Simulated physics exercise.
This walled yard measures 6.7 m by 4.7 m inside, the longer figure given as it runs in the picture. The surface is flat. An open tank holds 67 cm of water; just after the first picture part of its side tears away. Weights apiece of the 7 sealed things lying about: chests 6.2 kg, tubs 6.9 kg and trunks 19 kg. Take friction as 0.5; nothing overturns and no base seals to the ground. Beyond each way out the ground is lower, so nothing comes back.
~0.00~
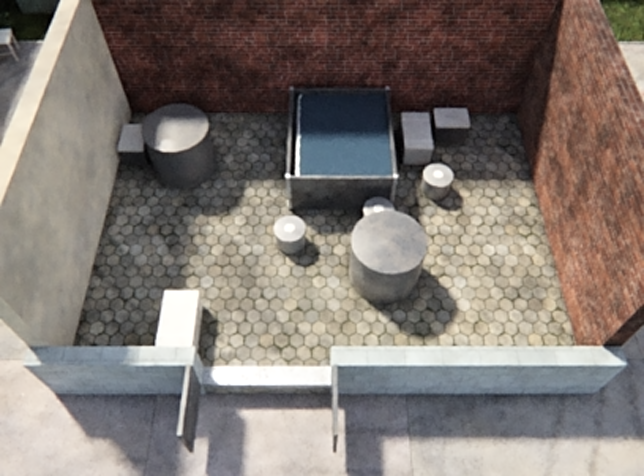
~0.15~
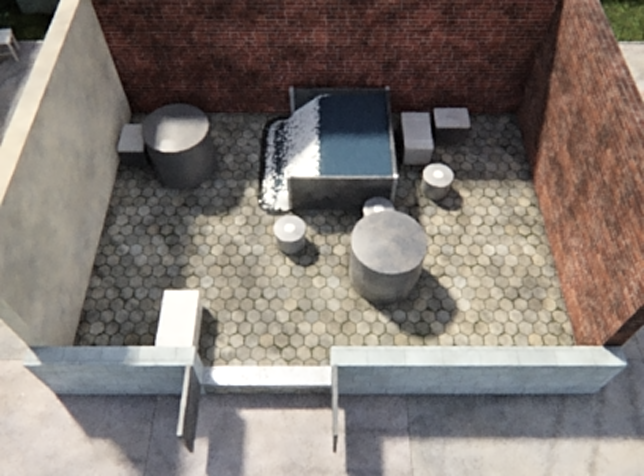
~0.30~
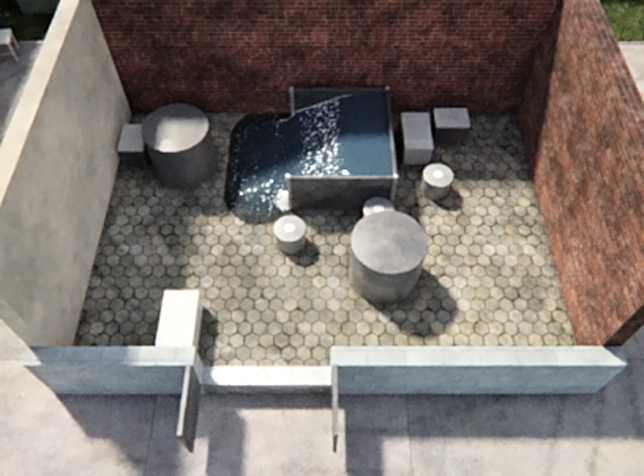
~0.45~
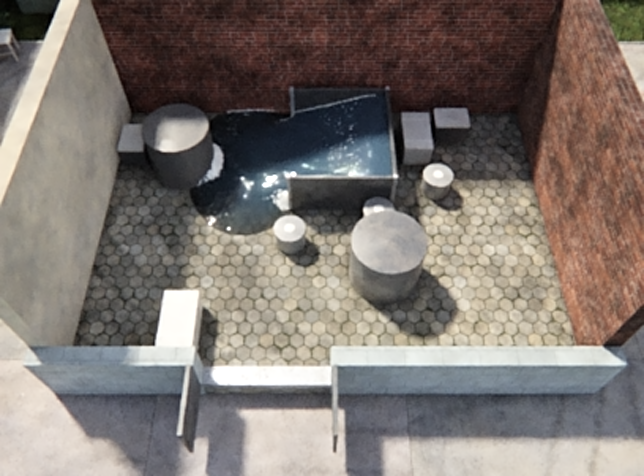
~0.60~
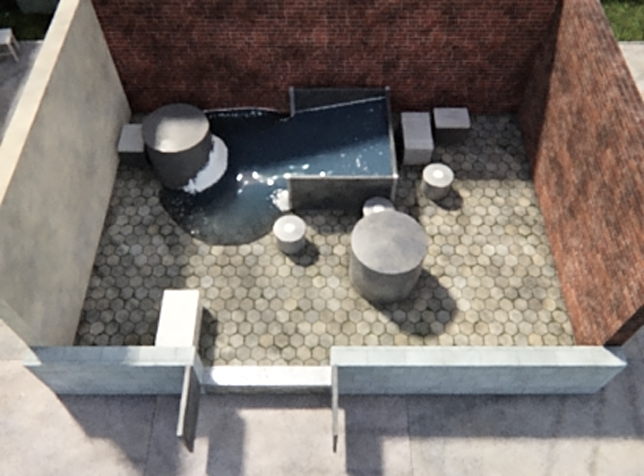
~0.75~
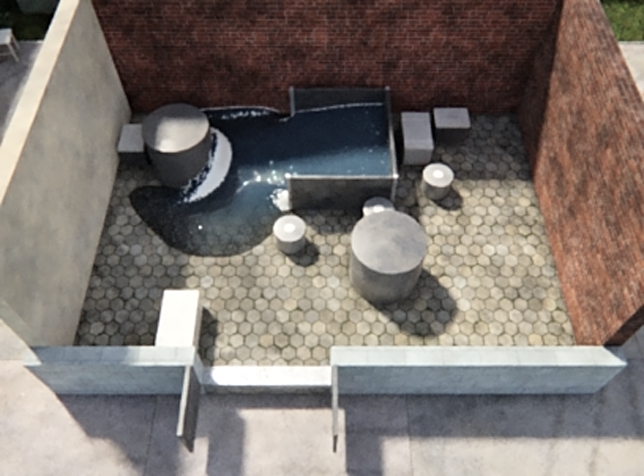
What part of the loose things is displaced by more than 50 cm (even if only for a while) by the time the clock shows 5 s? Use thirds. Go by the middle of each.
Share: Not even a third.
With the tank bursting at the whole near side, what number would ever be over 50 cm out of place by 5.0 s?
Then 4.
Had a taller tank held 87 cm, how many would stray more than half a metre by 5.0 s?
Then 2.
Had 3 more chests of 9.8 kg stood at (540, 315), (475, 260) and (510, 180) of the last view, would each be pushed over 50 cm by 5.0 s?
In turn: Less, under, under.
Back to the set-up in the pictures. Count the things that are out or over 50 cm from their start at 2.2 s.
1 of them.
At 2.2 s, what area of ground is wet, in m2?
Some 13 m2.
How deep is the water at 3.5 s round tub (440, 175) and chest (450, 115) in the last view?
Roughly 0 and 0 cm.
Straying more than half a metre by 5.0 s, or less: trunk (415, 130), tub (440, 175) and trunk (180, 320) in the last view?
In that order: Under, under, over.
After 1.1 s 0 of 7 are over 50 cm from their spots; 0 afloat.
After 2.2 s 1 of 7 are over 50 cm from their spots; 1 afloat.
After 3.5 s 2 of 7 are over 50 cm from their spots; 2 afloat.
After 5.0 s 2 of 7 are over 50 cm from their spots, and 2 have been at some point; 1 afloat.
